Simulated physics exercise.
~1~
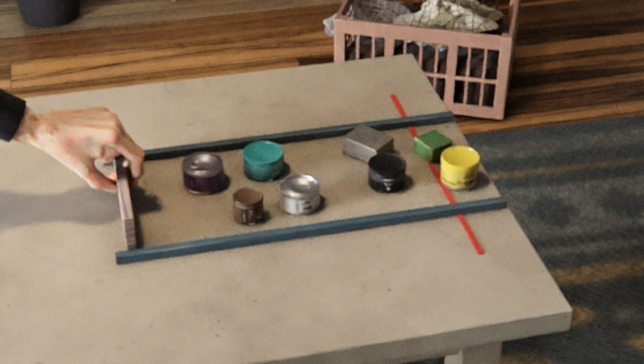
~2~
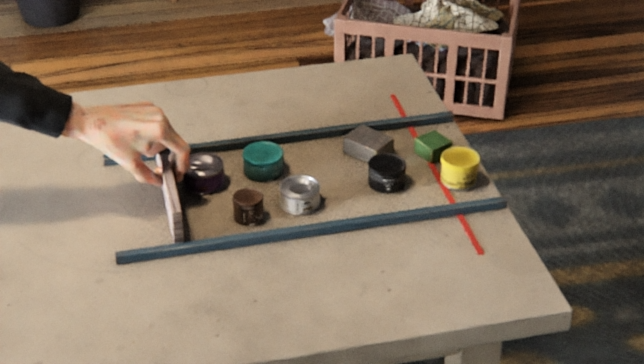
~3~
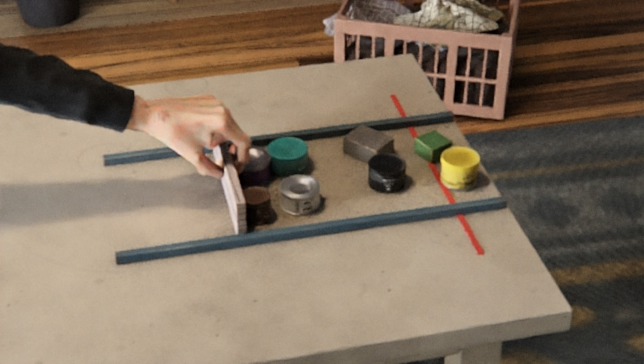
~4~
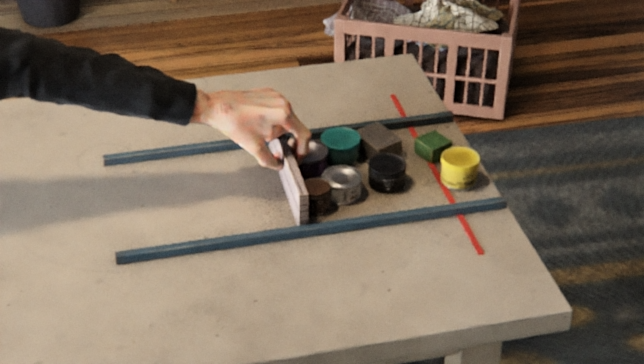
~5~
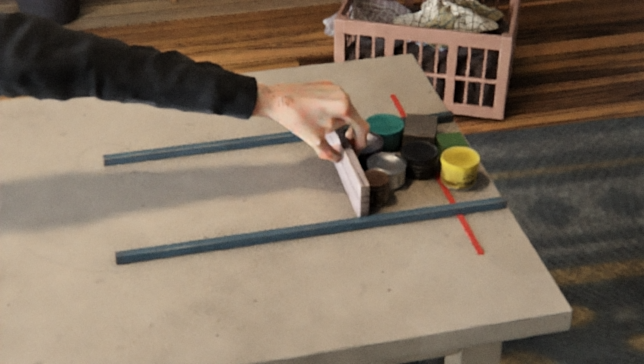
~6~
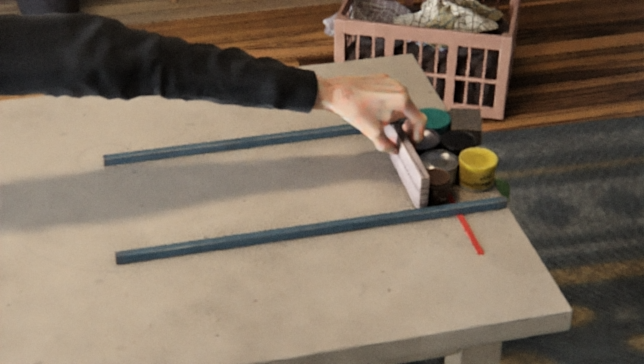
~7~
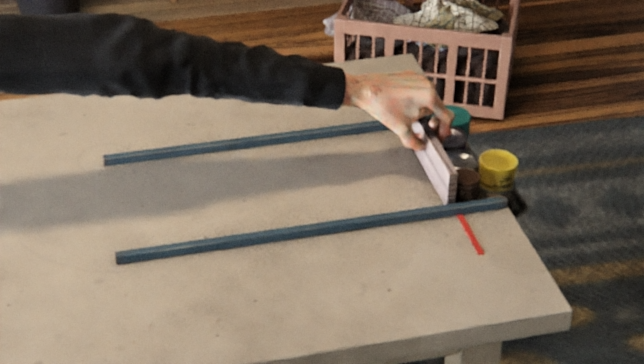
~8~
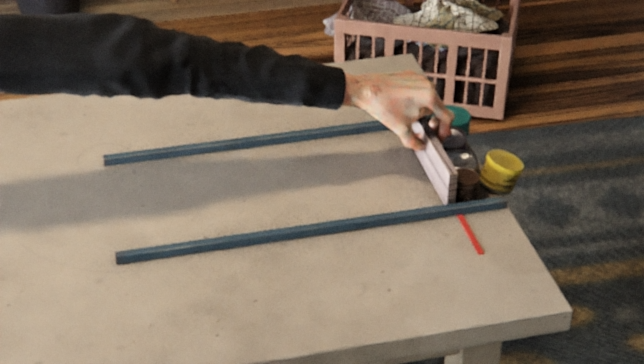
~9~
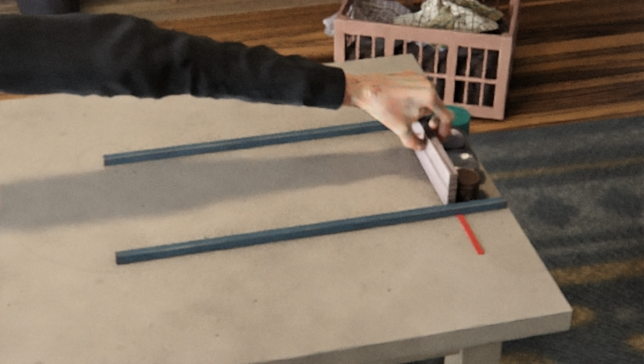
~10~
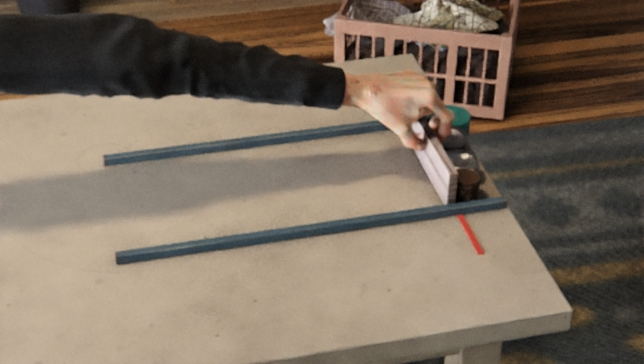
The footage shows a hand pushing an upright board rightward between two blue rails, gathering small tins, tubs and blocks toward the table's edge. The green block, grey block, black tub and finally the tipping yellow tin go over, while the board stops with the remaining items against it.
